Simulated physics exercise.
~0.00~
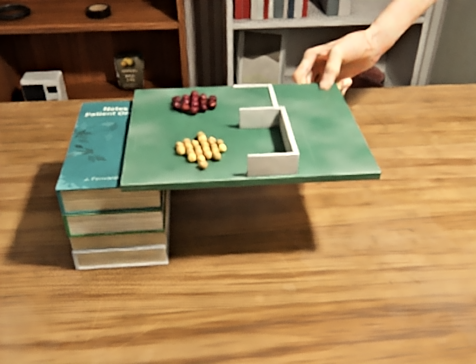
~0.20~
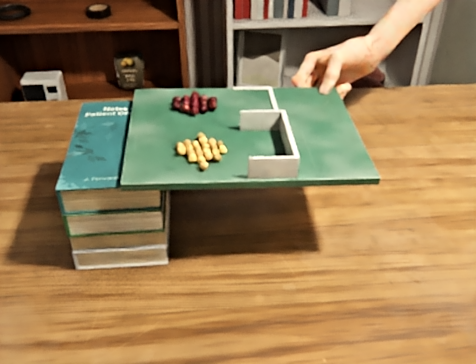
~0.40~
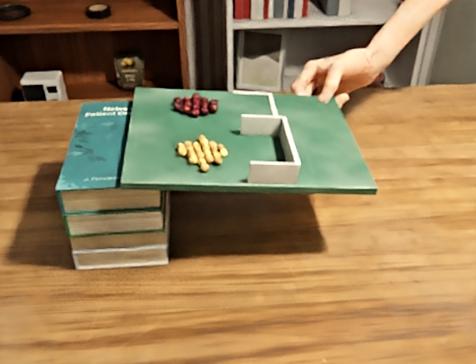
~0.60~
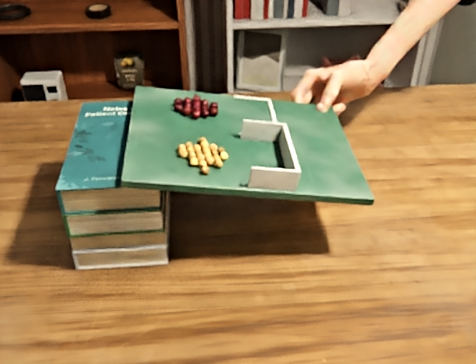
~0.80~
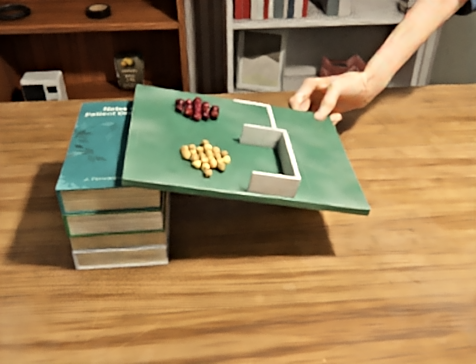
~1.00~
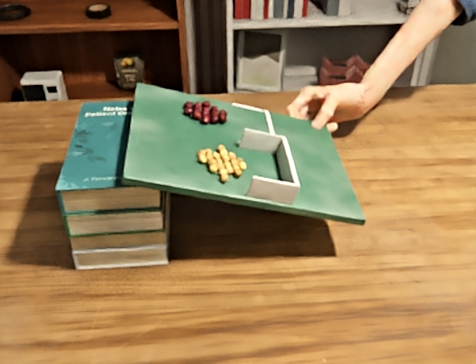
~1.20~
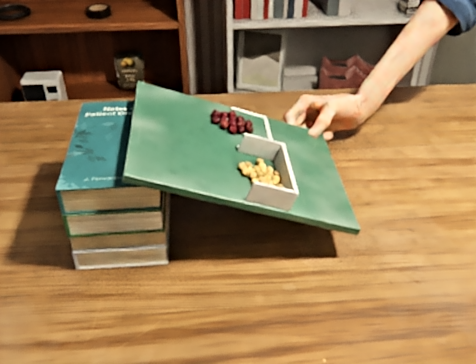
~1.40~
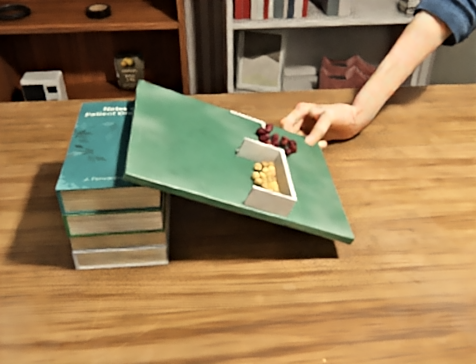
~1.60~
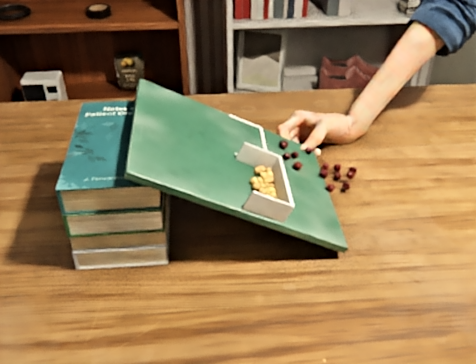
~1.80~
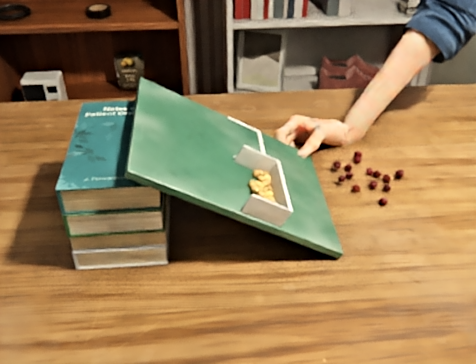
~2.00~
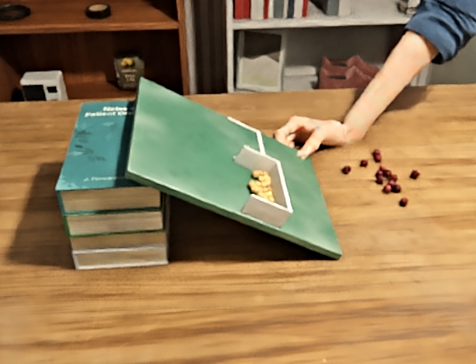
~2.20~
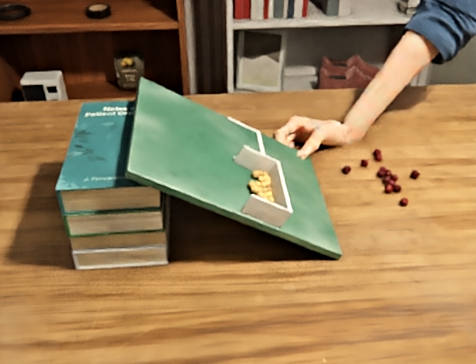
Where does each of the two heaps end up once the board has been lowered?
The yellow heap in front is stopped by its fence and stays on the board. The dark red heap at the back goes past its fence and ends up scattered on the table to the right.
